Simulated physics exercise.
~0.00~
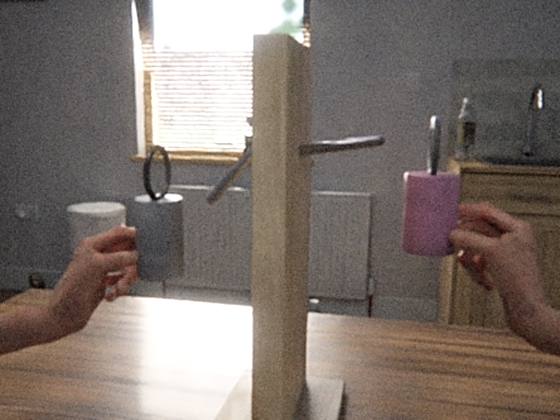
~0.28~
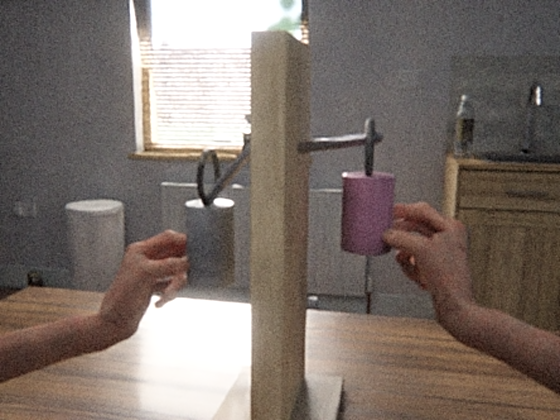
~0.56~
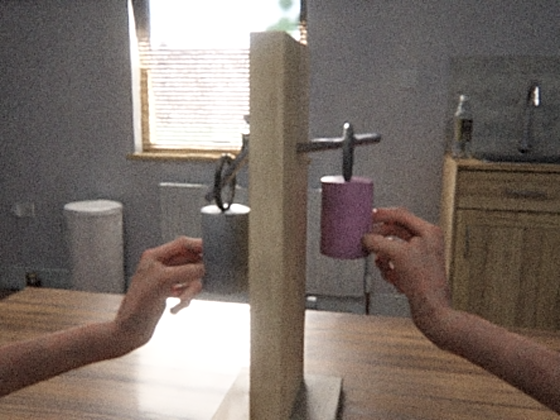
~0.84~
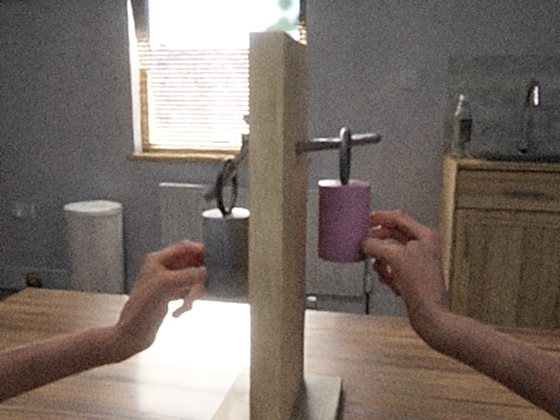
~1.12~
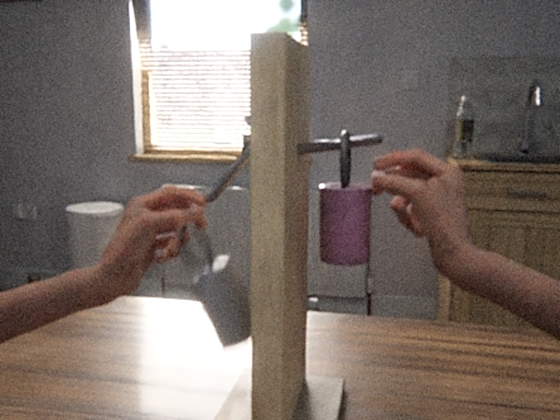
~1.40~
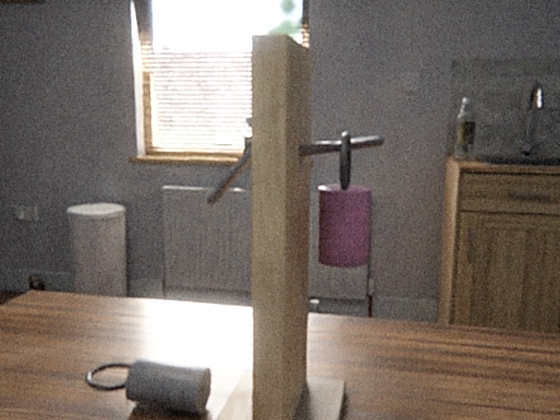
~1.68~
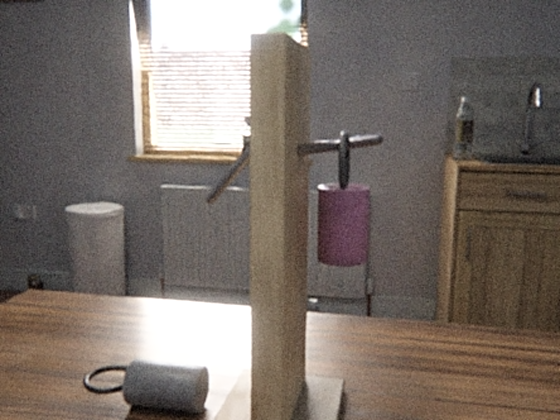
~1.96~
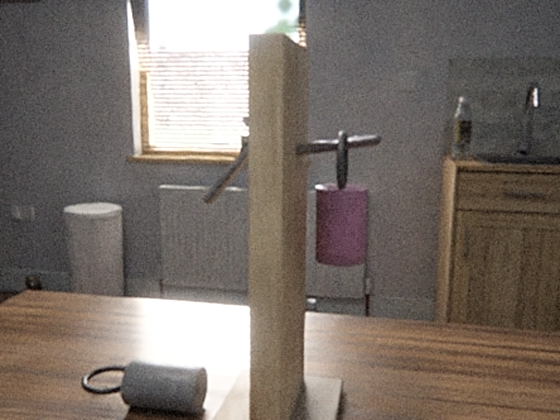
In a dim room with a window, a radiator and a wooden cabinet, an upright wooden post with a peg on each side stands on a table. Two hands bring in cylindrical lanterns with ring handles, a grey one from the left and a pink one from the right. They move them inward until the rings are at the pegs. As the hands let go and draw back, the grey lantern tilts and drops from its sloping peg. It ends lying on its side on the tabletop, while the pink lantern stays hanging from the right peg.
